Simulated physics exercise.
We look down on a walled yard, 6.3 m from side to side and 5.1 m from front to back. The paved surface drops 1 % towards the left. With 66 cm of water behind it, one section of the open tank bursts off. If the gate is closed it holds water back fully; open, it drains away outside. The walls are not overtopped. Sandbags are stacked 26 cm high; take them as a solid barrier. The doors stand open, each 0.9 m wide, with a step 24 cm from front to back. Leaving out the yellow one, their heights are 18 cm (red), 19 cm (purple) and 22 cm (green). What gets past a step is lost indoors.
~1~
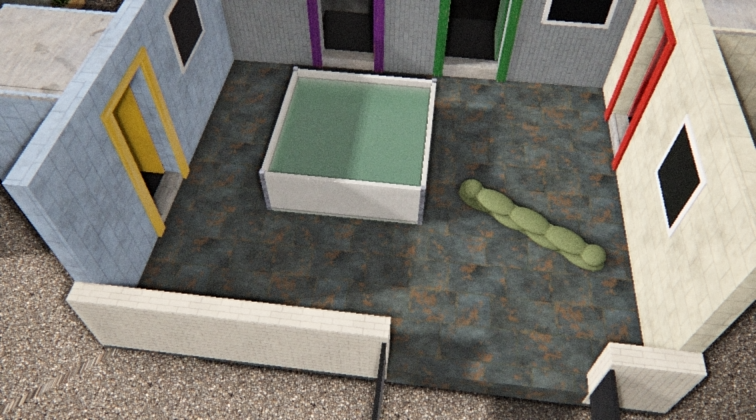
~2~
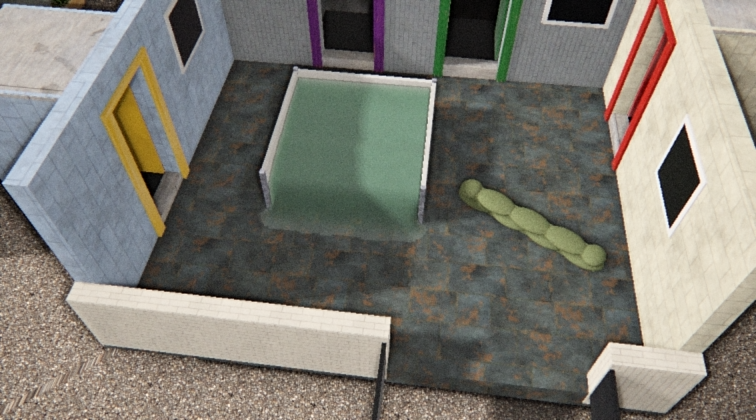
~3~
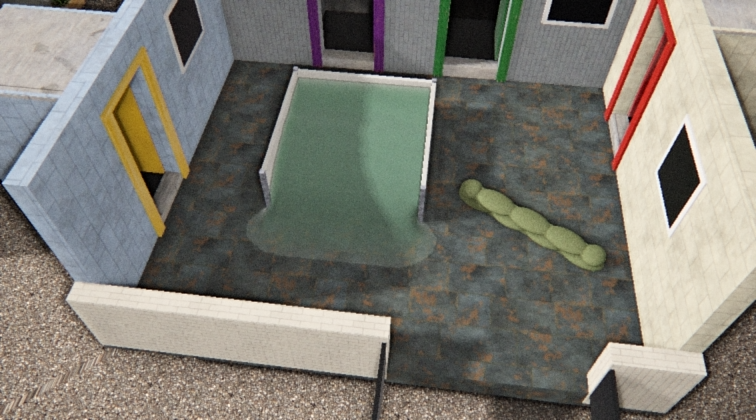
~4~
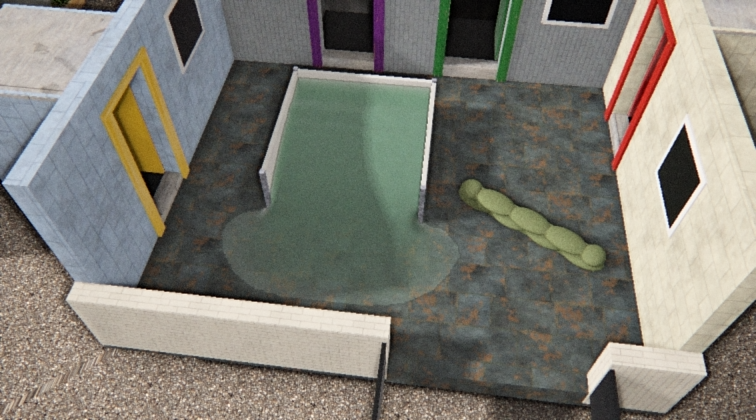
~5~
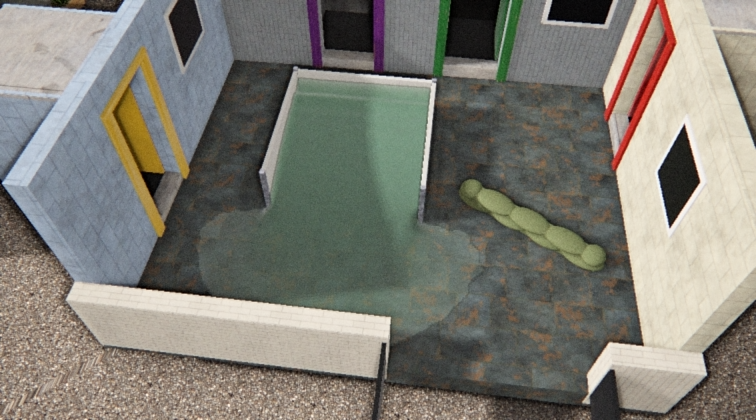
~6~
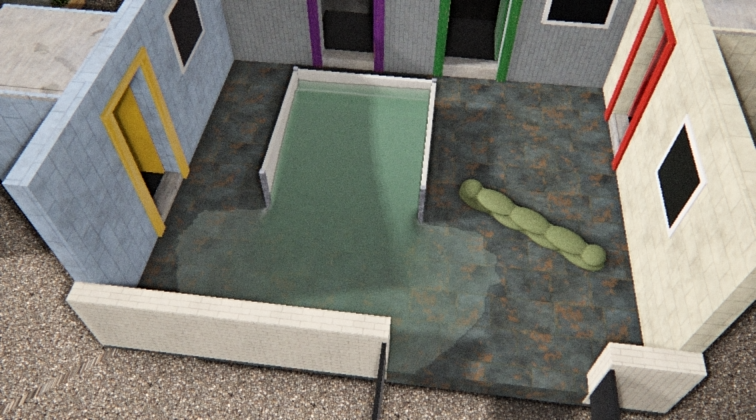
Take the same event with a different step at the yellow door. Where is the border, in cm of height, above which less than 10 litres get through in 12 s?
Some 12.5 cm above the ground.
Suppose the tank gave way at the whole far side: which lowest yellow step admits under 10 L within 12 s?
Some 8.0 cm.
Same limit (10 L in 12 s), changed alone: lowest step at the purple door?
Roughly 9.0 cm at purple.
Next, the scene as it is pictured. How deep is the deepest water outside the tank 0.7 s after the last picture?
Up to some 46 cm.
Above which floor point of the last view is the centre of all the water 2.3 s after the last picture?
Around (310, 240).
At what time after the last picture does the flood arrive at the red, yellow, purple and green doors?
Red 3.8 s, yellow 0.8 s, purple 3.0 s, green 4.5 s.
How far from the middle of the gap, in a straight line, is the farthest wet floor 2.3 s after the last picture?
About 4.2 m.
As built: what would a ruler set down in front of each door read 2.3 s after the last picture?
In cm: Red 0, yellow 15, purple 0, green 0.
Then, 0.7 s after the last picture water covers 30 % of the floor, deepest (46 cm) near (314, 328); it has not reached the yellow door.
Then, 2.3 s after the last picture water covers 50 % of the floor, deepest (37 cm) near (138, 322); 15 cm at the yellow door, 0 litres in over its 13 cm step.
Then, 11.3 s after the last picture water covers 95 % of the floor, deepest (10 cm) near (124, 320); 8 cm at the yellow door, 8 litres in over its 13 cm step.
At the yellow door as built, the water peaked near 16 cm, 2.9 s after the last picture.
With a step of 11.5 cm, 16 litres would have come in within the 12 s; with 15.5 cm, 2 litres. So under 10 litres takes about 12.5 cm.
